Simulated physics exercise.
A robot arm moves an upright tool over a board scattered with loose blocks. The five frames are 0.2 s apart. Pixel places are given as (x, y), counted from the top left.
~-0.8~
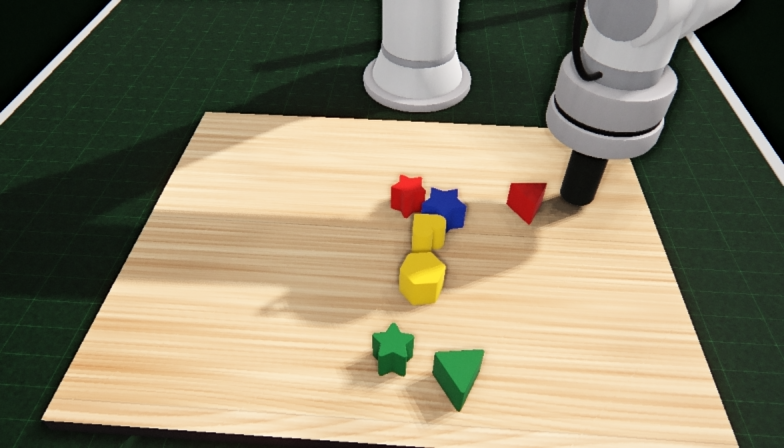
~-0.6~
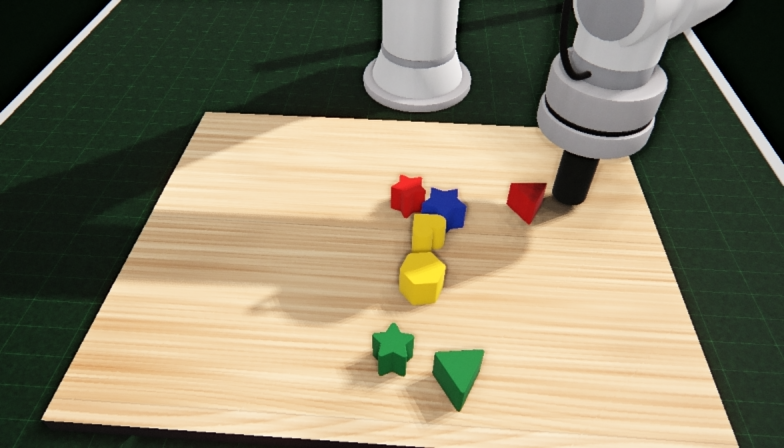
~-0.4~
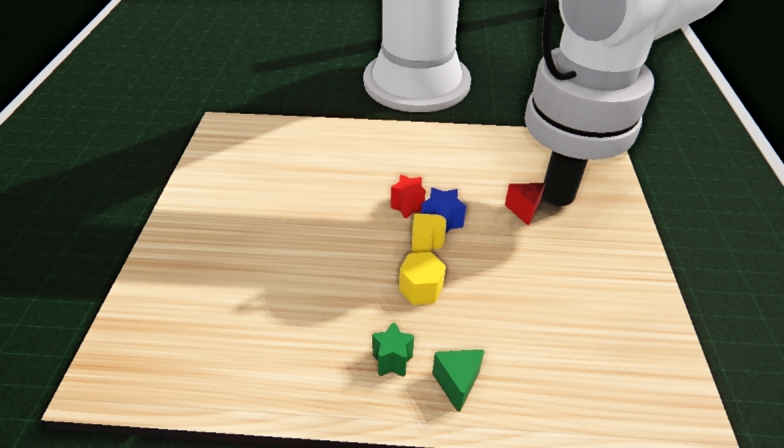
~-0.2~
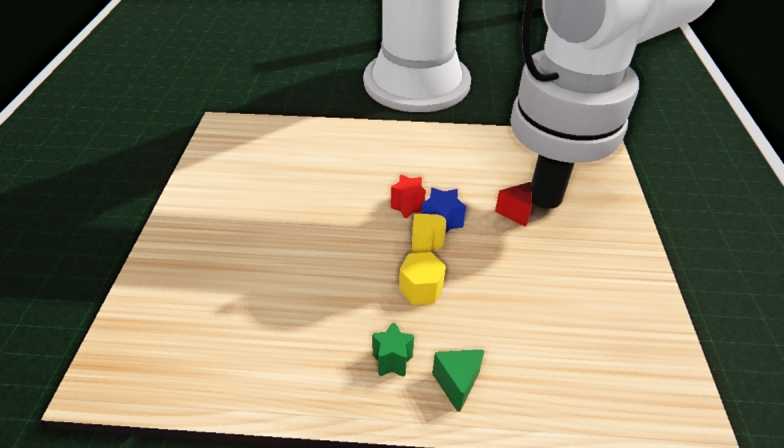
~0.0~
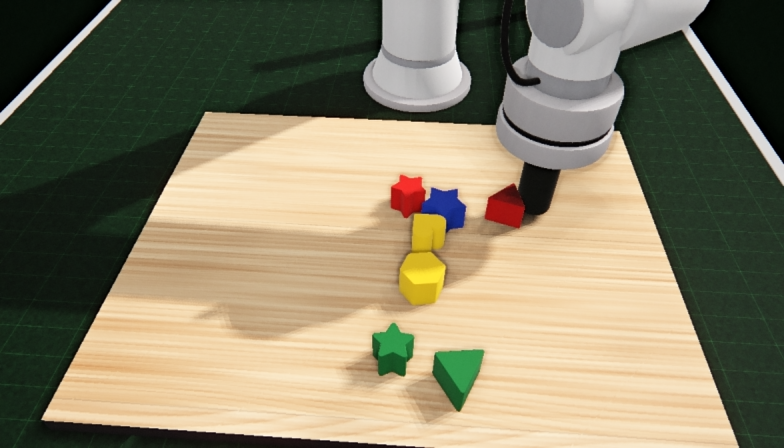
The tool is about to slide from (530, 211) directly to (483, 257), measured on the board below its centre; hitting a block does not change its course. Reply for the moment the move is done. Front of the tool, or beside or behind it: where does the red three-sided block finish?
By the time the path ends, the red three-sided block has slid off to the side or behind.
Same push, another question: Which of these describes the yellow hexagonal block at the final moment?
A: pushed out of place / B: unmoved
My pick is B.
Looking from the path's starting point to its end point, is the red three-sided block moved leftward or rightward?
The right-hand side.
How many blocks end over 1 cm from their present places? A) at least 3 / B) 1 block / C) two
B - 1 block.
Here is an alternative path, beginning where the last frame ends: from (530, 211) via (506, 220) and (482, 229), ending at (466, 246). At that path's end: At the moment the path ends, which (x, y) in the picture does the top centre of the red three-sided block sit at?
The middle of the upper face of the red three-sided block will lie at about (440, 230) in the picture.
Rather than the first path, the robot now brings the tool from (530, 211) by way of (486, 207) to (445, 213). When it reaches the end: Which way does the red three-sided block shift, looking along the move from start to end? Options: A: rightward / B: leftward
Letter B.
The first path, step by step. Halfway along, tool at (508, 227); red three-sided block at (482, 205), turned 30° clockwise.
At the end, tool at (484, 251); yellow hexagonal block unmoved; blue star unmoved; red three-sided block at (478, 206), turned 45° clockwise.
